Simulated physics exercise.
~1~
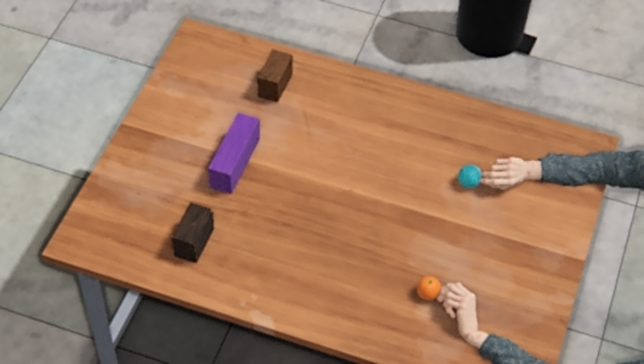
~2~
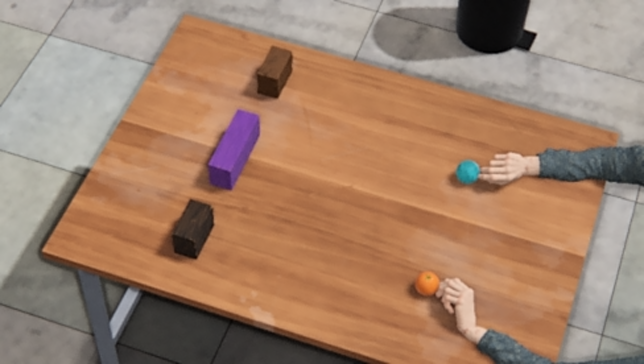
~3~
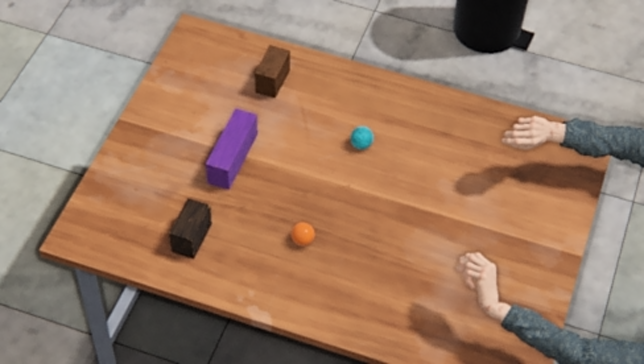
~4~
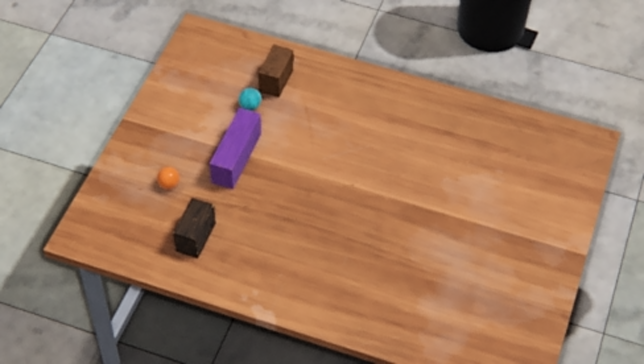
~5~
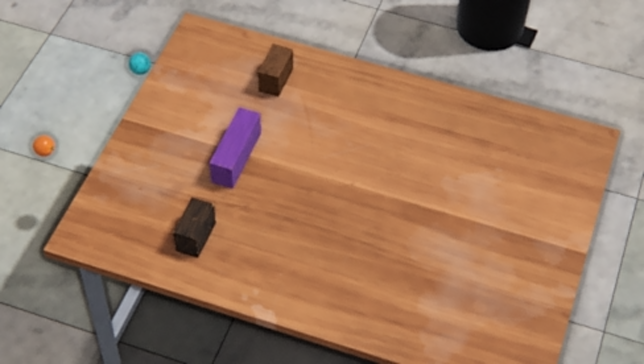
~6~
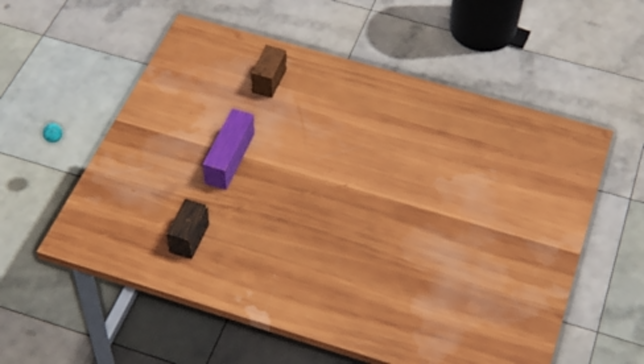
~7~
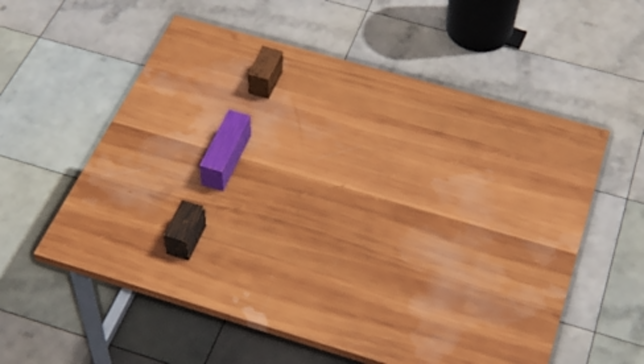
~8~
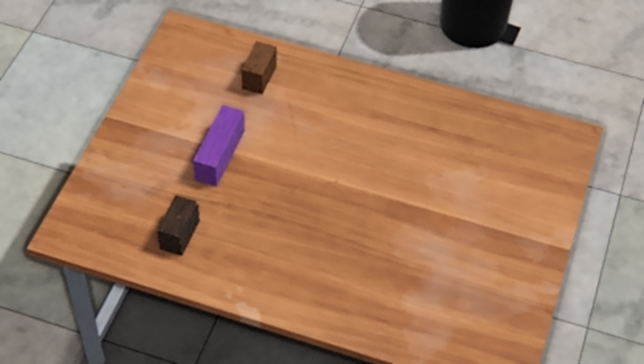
Two hands in grey sleeves reach in from the right over a wooden table, seen from above at an angle on a paved floor, one holding a turquoise ball and the other a small orange tomato below it. Toward the left stand a brown brick at the top, a long purple block in the middle and a black block at the bottom. The hands release both rollers and draw back as they travel left. The turquoise ball passes between the brown brick and the purple block, while the orange one passes between the purple and black blocks. Both leave the table's left side and disappear from view, and the blocks remain in place.
